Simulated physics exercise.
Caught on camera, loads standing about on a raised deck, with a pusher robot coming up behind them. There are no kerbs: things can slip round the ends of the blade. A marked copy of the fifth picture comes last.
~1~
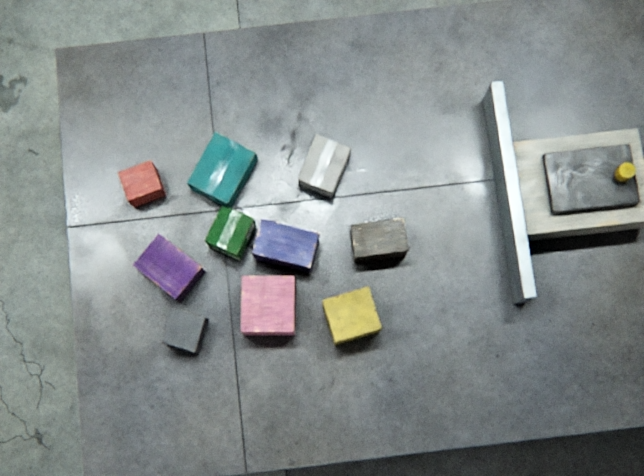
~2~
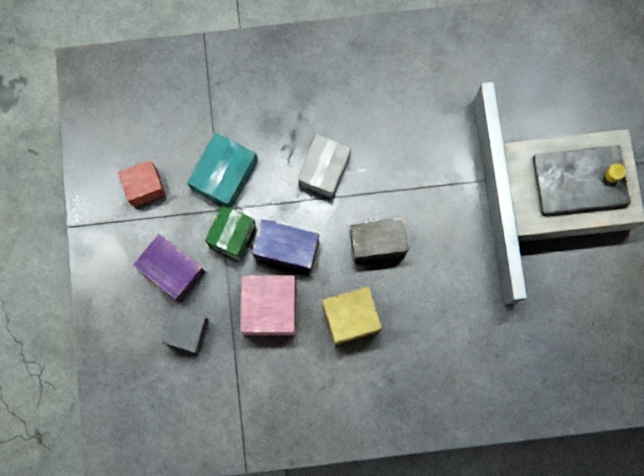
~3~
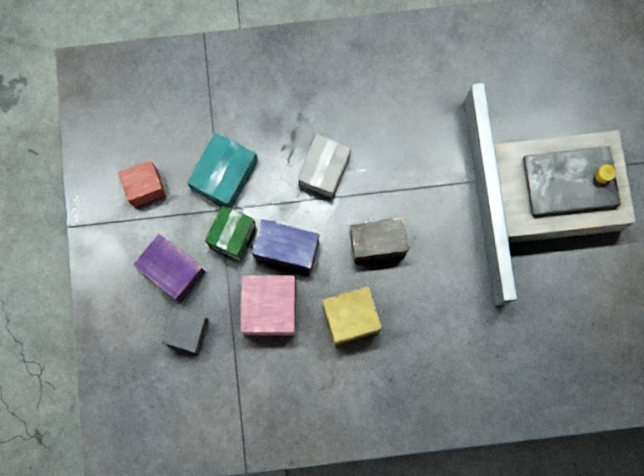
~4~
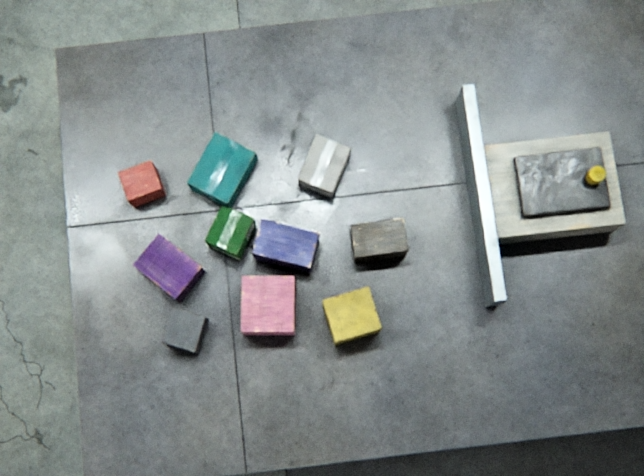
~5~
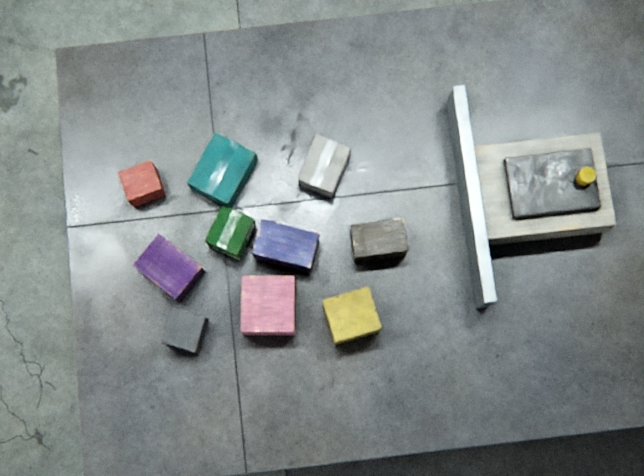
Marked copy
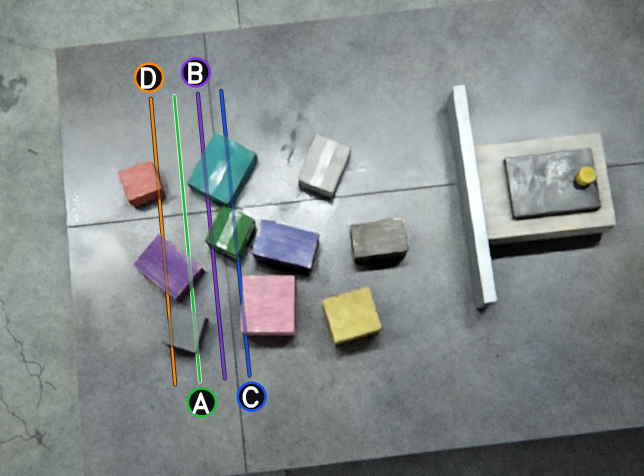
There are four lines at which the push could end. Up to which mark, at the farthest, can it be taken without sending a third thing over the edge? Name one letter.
Line A.
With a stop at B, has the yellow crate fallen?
By then, no.
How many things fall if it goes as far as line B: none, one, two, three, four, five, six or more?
The count is none.
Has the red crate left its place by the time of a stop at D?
Yes.
On the marked copy, A at (187, 235); B at (211, 232); C at (235, 229); D at (163, 237).
Taking A. A third of the way, robot (442, 195); black crate (341, 244); blue crate (281, 247).
Two thirds of the way, robot (338, 207); purple crate (148, 275); grey crate (158, 336).
When it is over, robot (257, 216); grey crate (78, 346); purple crate (76, 278); none fallen.
As for the rest, B is within the limit but short; C is within the limit but short; D drops three.
